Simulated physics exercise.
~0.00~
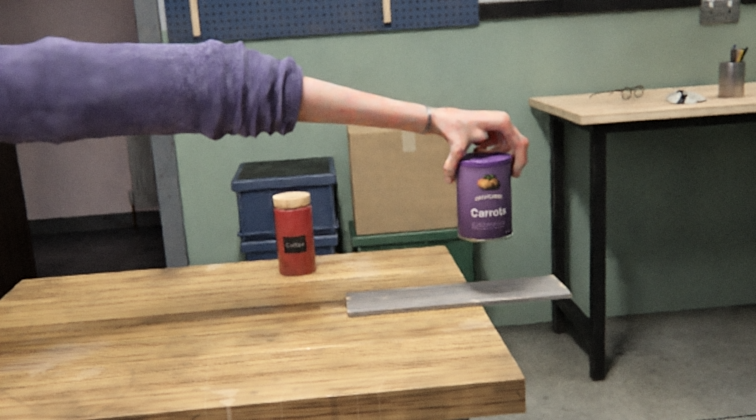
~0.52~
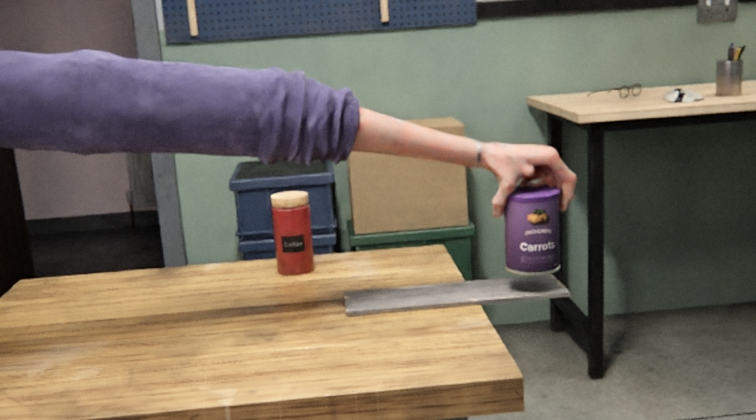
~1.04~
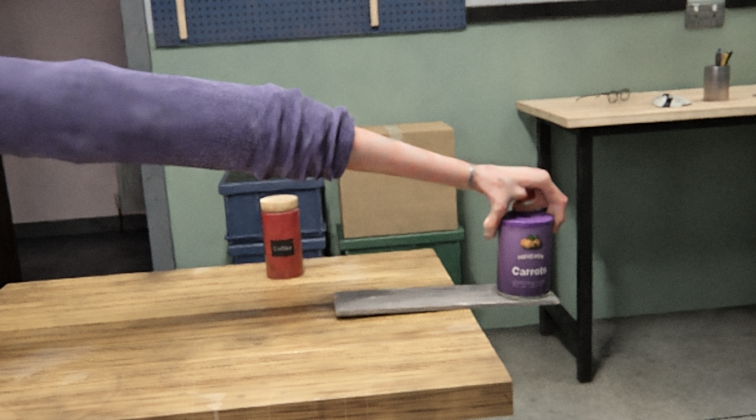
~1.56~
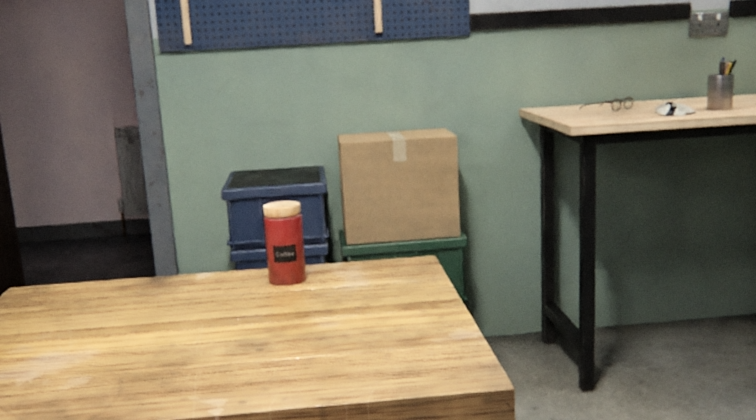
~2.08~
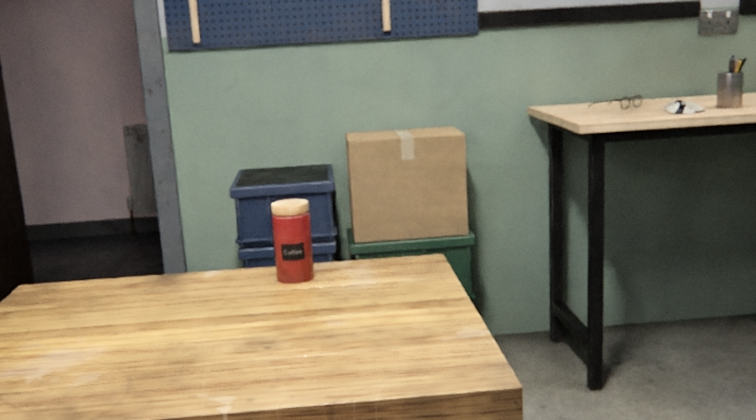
A hand sets a purple tin on an overhanging grey board, and both drop off the table.
